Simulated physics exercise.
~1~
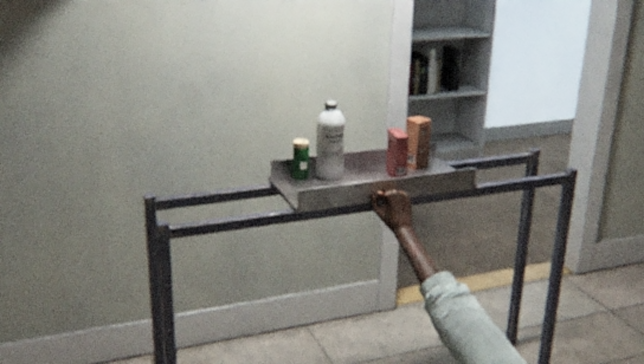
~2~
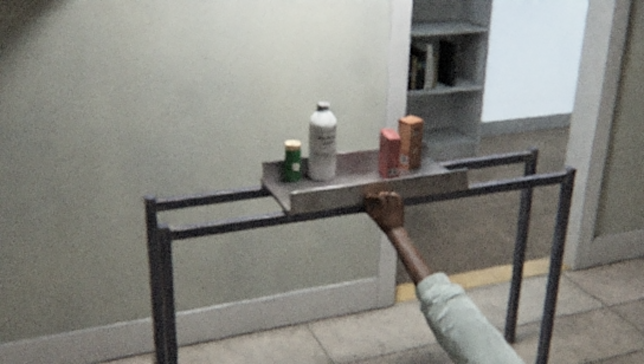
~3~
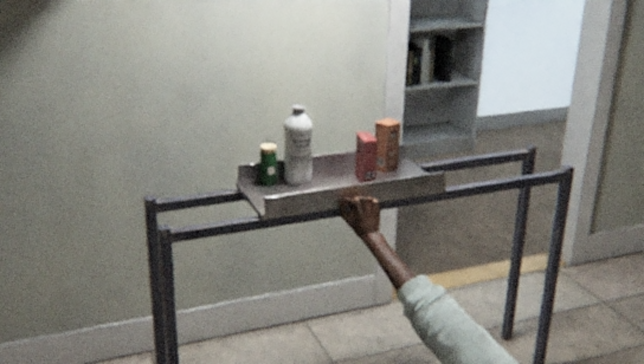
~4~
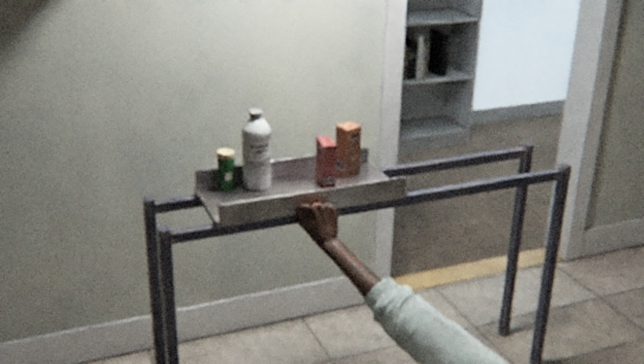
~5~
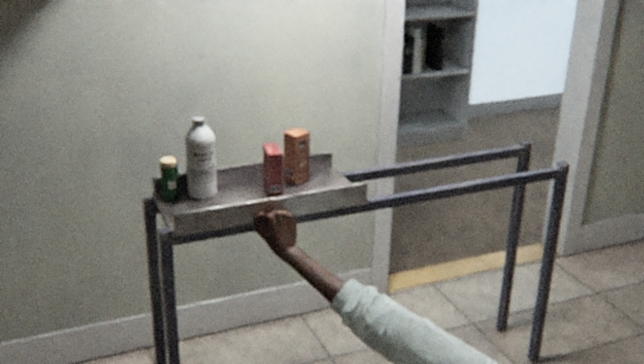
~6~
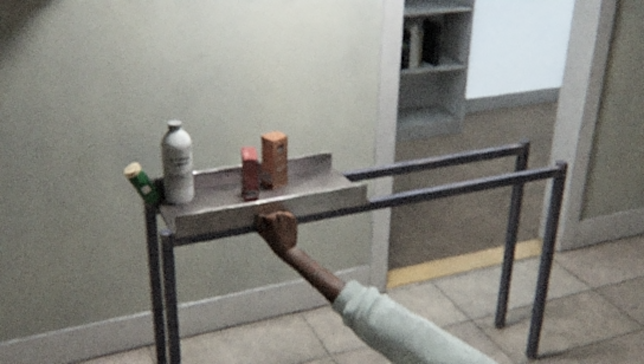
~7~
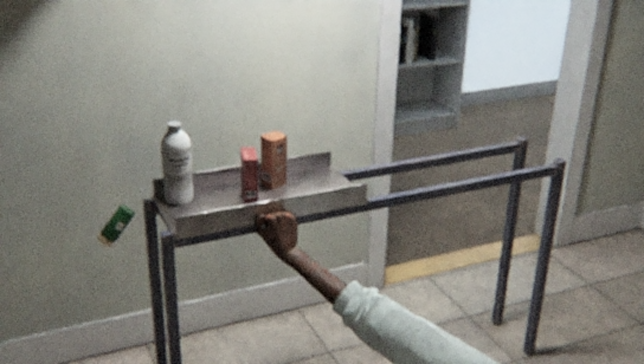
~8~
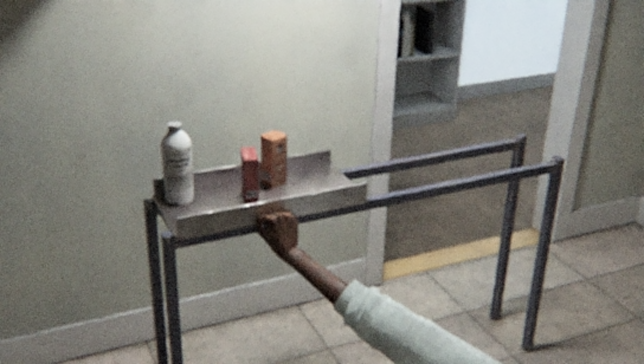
At first, a metal tray sits on two long dark rails, holding a small green shaker, a white bottle, a red packet and an orange carton, while a hand in a pale sleeve grips its near edge. The hand moves the tray left, slowly and then faster, with all four things still upright. The tray stops at the left end of the rails. The green shaker tips over the open left end and drops, turning upside down as it falls out of sight. The bottle, packet and carton end up standing on the still tray, a little further left on it than before.
